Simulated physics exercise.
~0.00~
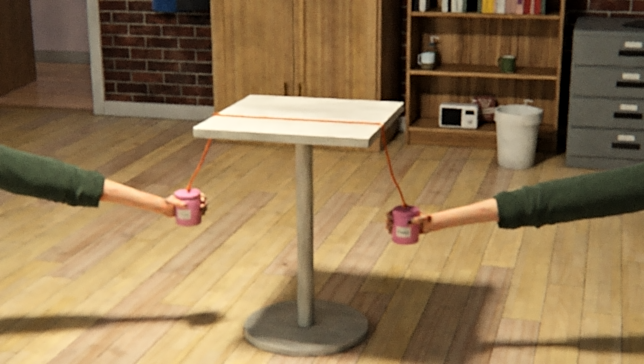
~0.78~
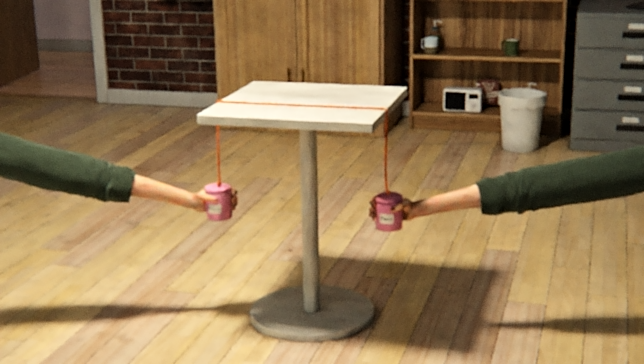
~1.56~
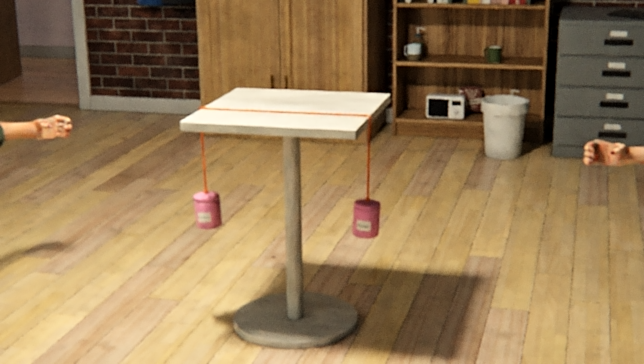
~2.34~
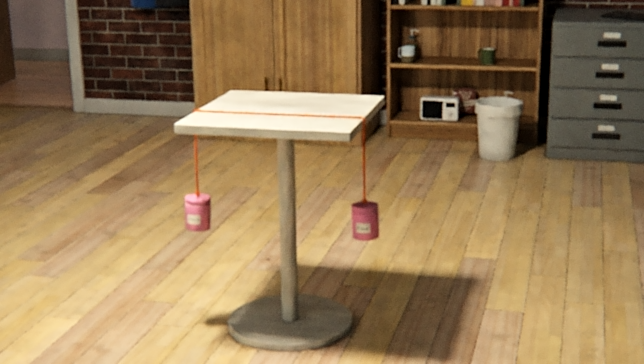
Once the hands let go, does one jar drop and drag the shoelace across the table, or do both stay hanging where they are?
Both jars stay hanging where they are. The shoelace does not slide to the left or the right.
Two pink jars on an orange shoelace draped over a small table being released by hands, then hanging still.
